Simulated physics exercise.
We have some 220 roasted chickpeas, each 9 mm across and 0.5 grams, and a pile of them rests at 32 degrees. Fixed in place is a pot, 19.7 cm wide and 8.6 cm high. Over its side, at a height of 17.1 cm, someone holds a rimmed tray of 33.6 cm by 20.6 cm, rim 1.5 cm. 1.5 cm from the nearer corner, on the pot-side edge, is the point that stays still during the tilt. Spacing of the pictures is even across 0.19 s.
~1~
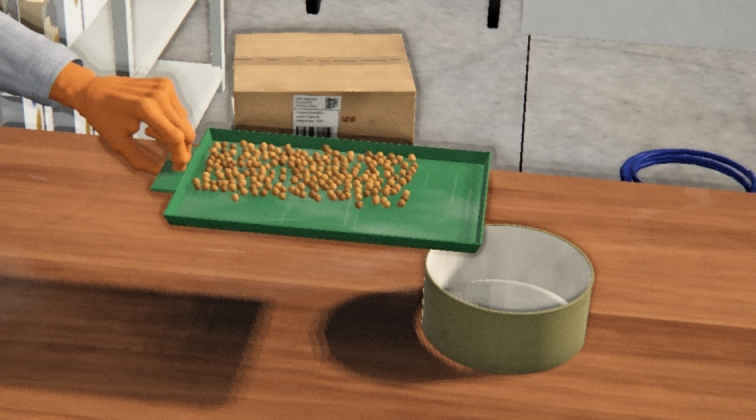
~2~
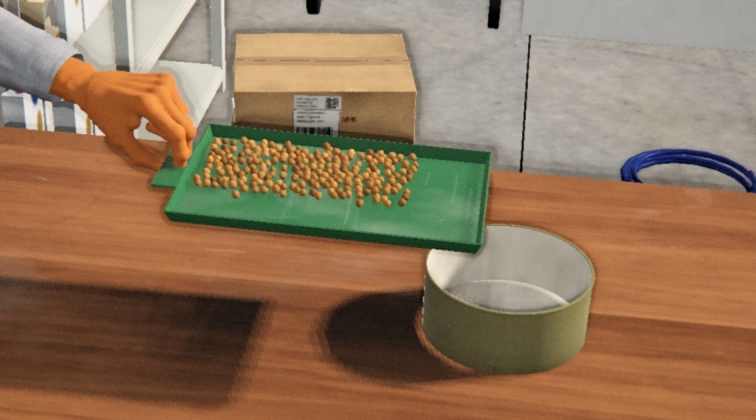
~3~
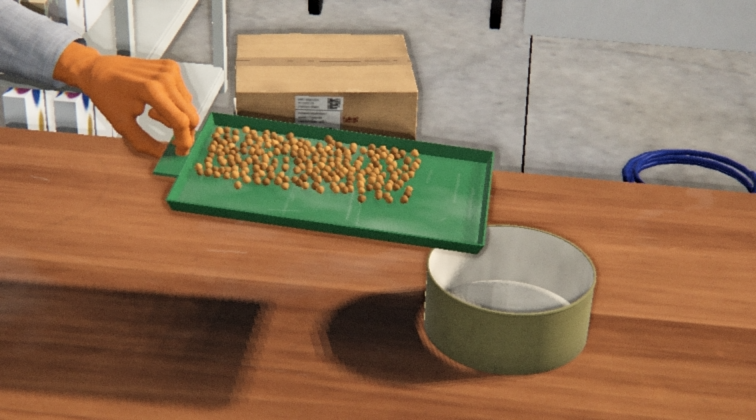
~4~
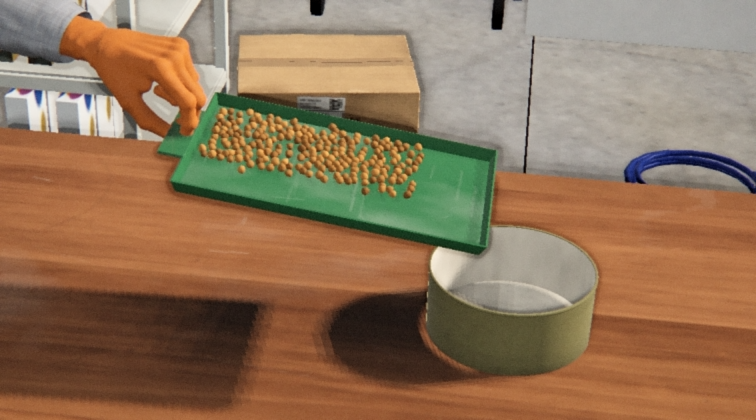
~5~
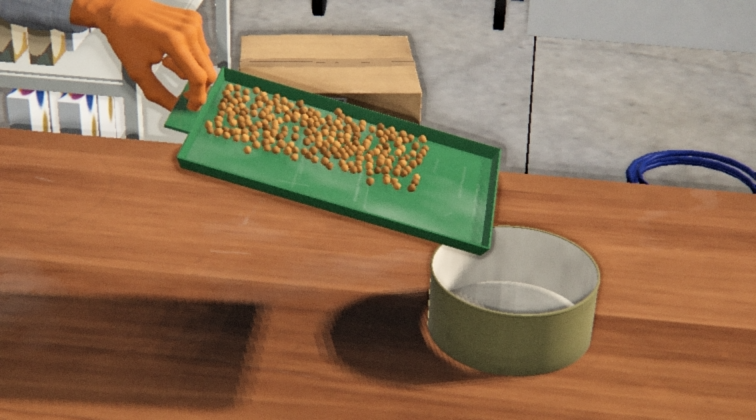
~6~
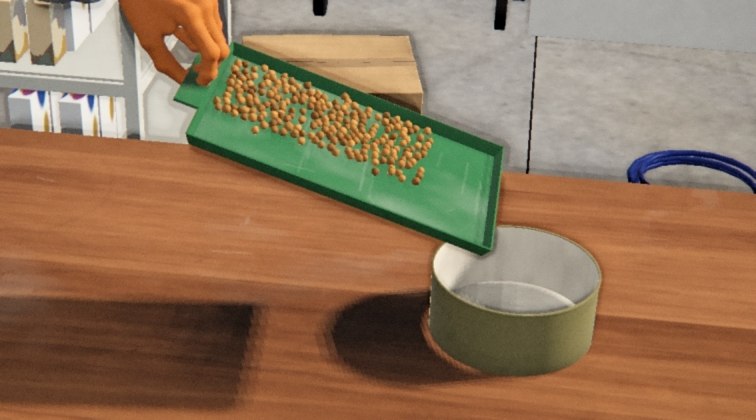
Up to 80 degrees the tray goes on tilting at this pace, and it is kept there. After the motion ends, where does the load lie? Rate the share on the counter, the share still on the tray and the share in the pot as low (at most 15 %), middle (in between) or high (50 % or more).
Counter - middle; left on the tray - low; pot - high.
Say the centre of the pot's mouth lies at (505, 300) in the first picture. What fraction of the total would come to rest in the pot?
I'd put it at around 80 per cent.
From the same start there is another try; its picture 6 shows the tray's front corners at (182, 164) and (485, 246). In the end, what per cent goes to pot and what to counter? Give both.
Pot 0, counter 100.
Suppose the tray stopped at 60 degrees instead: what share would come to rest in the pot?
The pot would get around 35 per cent.
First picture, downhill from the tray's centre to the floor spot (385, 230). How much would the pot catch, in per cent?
Around 0 percent of them.
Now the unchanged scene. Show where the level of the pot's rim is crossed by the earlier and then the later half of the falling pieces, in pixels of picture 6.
Early half: About (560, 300); late half: (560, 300).
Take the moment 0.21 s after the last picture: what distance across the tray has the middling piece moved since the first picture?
I'd say close to 3 centimetres.
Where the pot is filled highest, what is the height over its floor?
Some 2.0 cm up.
Then, 0.21 s after the last picture, tilt 50 degrees; the tray holds 100 %, the pot 0 %.
Then, 0.35 s after the last picture, tilt 71 degrees; the tray holds 95 %, the pot 0 %.
Then, 0.62 s after the last picture, tilt 80 degrees; the tray holds 5 %, the pot 55 %.
In the end, counter 40 %, tray 0 %, pot 60 %.
